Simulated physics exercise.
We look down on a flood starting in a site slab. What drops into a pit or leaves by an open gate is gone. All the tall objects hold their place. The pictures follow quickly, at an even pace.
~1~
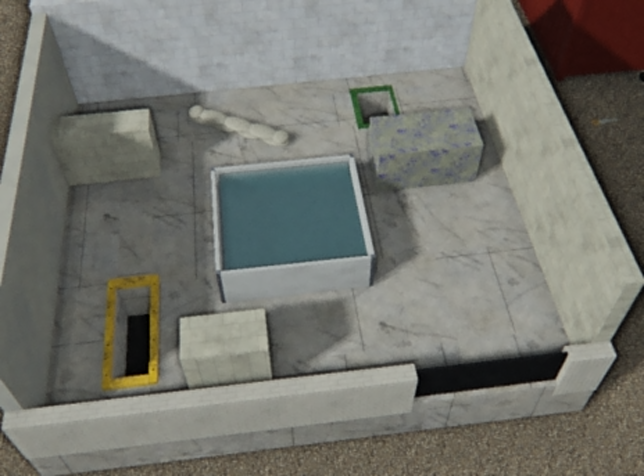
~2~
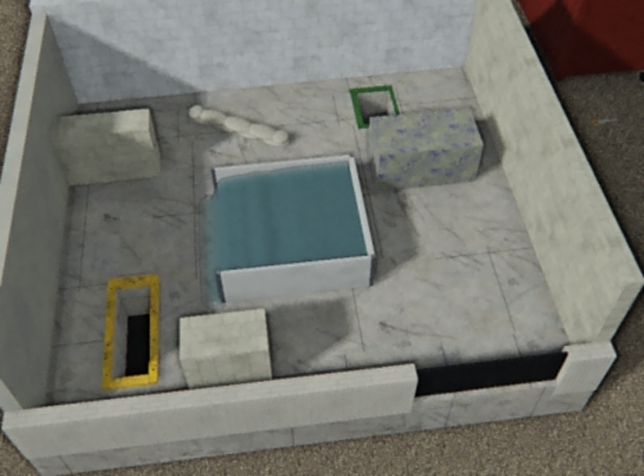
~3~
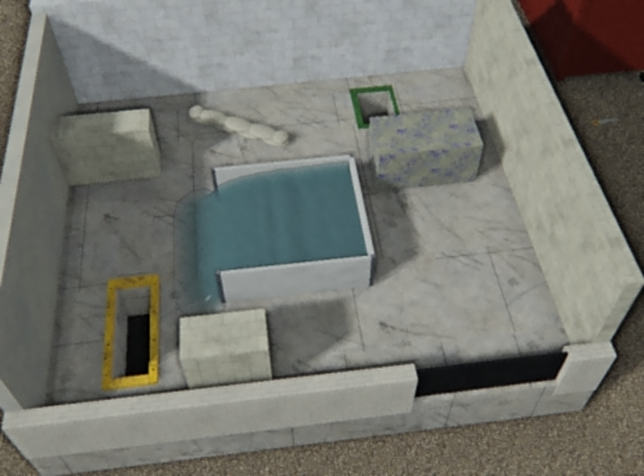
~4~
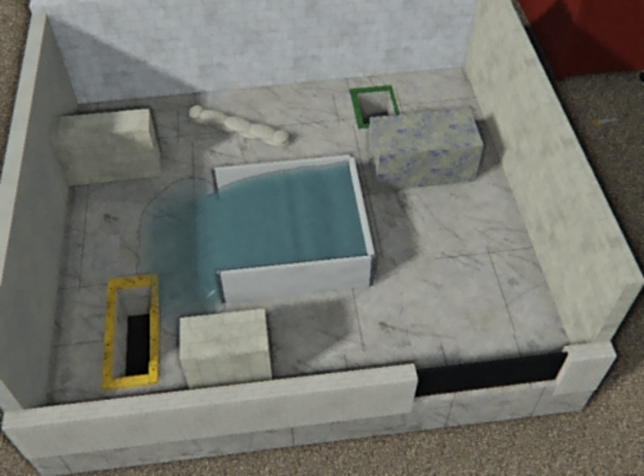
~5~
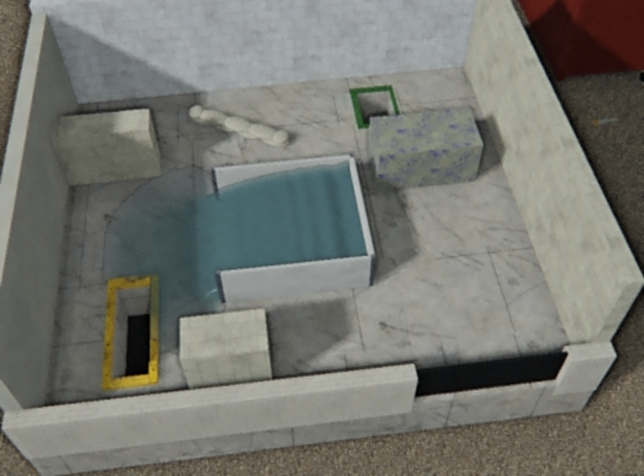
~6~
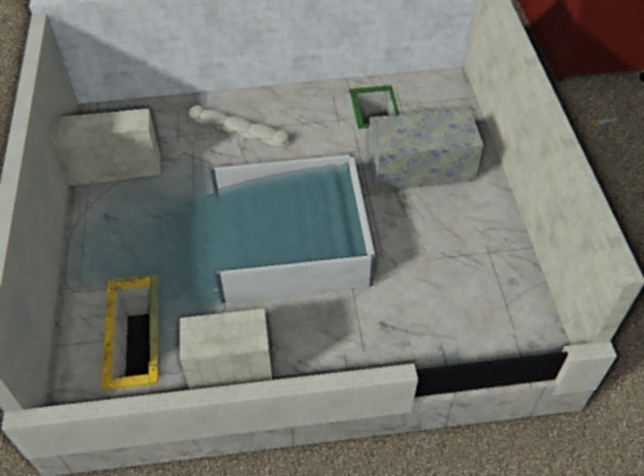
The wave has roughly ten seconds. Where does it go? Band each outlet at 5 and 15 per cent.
The gate takes less than 5 %; the green pit takes less than 5 %; the yellow pit takes more than 15 %.
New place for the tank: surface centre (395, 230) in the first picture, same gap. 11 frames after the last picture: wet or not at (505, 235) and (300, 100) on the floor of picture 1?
In turn: No water, clear.
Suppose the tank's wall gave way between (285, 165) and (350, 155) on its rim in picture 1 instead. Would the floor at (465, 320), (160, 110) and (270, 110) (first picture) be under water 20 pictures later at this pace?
In turn: Dry, flooded, flooded.
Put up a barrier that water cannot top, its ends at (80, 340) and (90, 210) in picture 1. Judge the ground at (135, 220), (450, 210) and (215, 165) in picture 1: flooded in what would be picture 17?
As listed: Wet, clear, no water.
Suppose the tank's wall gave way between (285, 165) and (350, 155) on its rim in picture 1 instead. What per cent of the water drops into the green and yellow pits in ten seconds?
Parts in a hundred: Green 30, yellow 0.
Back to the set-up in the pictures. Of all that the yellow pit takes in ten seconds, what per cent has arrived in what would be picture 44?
Some 95 per cent.
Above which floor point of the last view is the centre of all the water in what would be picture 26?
At about (165, 262).
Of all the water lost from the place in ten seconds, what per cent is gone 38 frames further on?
About 85 per cent.
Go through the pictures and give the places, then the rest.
Still water in the open tank at (289, 214), in the first picture.
Water pours out at (221, 239) and has run to a hidden place, in the second picture.
The front is at a hidden place, out from the gap at (221, 240), in the third picture.
The front is at (174, 329), out from the gap at (222, 241), in the fourth picture.
The front is at (162, 347), out from the gap at (222, 241), in the fifth picture.
Water pours out at (222, 241) and has run to (80, 227), in the sixth picture.
A moment on, water covers 20 % of the floor; the gate 0 %, the green pit 0 %, the yellow pit 6 %.
Next, water covers 25 % of the floor; the gate 0 %, the green pit 0 %, the yellow pit 11 %.
Then, water covers 35 % of the floor; the gate 0 %, the green pit 0 %, the yellow pit 16 %.
Later, water covers 65 % of the floor; the gate 0 %, the green pit 0 %, the yellow pit 23 %.
In the end, water covers 85 % of the floor; the gate 0 %, the green pit 2 %, the yellow pit 25 %.
